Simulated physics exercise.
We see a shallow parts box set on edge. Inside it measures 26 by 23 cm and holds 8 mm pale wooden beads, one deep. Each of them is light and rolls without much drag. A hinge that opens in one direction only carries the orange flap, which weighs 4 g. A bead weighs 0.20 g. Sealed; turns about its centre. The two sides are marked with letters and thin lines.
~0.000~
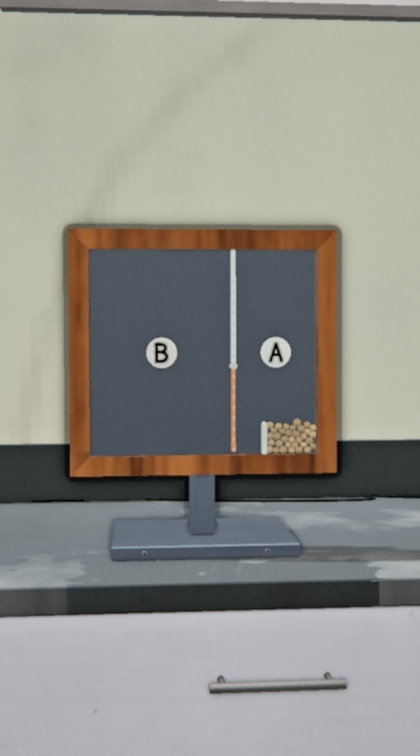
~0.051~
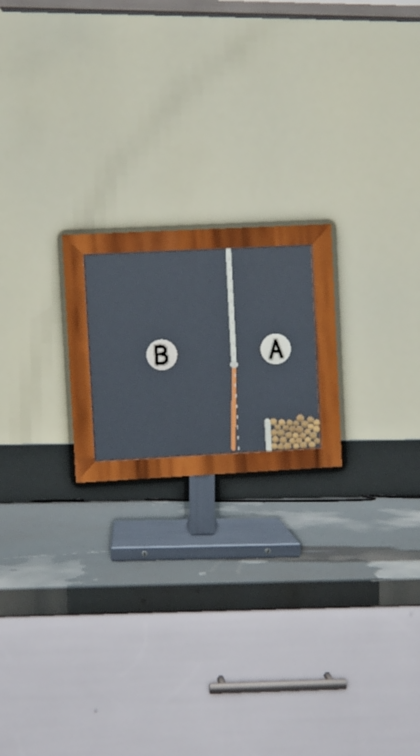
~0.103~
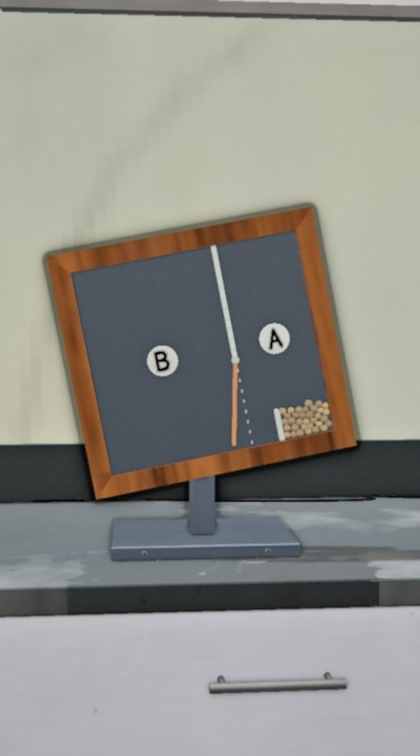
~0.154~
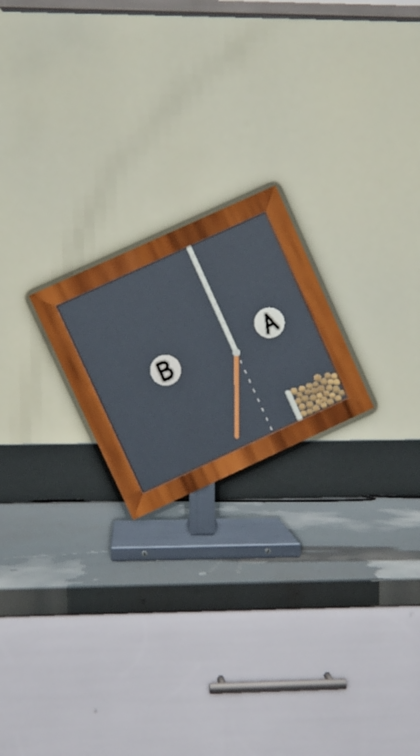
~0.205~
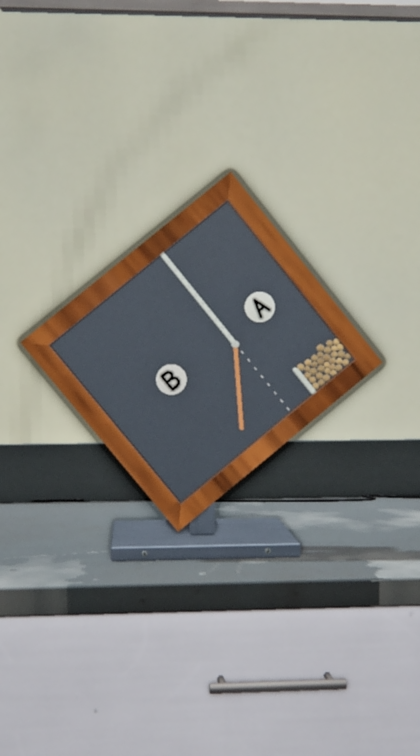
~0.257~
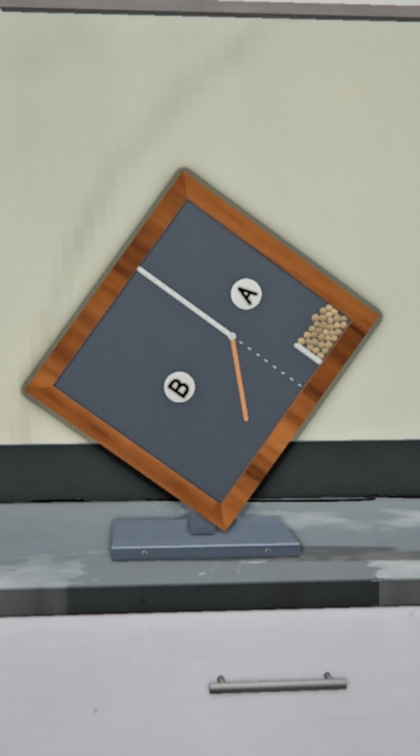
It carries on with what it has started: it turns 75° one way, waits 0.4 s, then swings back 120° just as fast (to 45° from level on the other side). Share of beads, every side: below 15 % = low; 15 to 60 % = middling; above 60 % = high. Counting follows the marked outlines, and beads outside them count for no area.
Side A: Middling; side B: Middling.
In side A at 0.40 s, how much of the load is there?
The share there is around 100 %.
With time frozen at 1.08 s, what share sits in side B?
Roughly 50 percent.
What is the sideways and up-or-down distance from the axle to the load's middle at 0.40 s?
It sits around 12 cm to the right and around 7 cm up.
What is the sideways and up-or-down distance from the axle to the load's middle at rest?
Some 3 cm left and 12 cm below.
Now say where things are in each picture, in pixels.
In the first frame, level; about 30 beads; beads' middle (292, 438); highest (297, 423); orange flap (233, 366); A (276, 352), B (162, 353).
In the second frame, turned 3° anticlockwise; beads' middle (295, 434); highest (300, 418).
In the third frame, turned 11° anticlockwise; beads' middle (306, 419); highest (309, 404); wall ends (235, 356), (277, 411).
In the fourth frame, turned 24° anticlockwise; beads' middle (319, 394); highest (328, 376); orange flap (236, 353).
In the fifth frame, turned 39° anticlockwise; beads' middle (325, 363); highest (336, 342).
In the sixth frame, turned 54° anticlockwise; beads' middle (324, 331); highest (329, 308); orange flap (232, 336) tilted 10°; A (246, 294), B (179, 387).
After 0.40 s, it stands 75° anticlockwise; the beads' middle is 12 cm right of and 7 cm above the centre; A 100 %; orange flap open 63°.
After 1.08 s, it stands 14° anticlockwise; the beads' middle is 1 cm right of and 10 cm below the centre; A 50 %, B 50 %; orange flap open 25°.
After 1.36 s, it stands 45° clockwise; the beads' middle is 7 cm left of and 8 cm below the centre; A 50 %, B 50 %; orange flap shut.
At rest by 2.0 s, it stands 45° clockwise; A 50 %, B 50 %; orange flap shut.
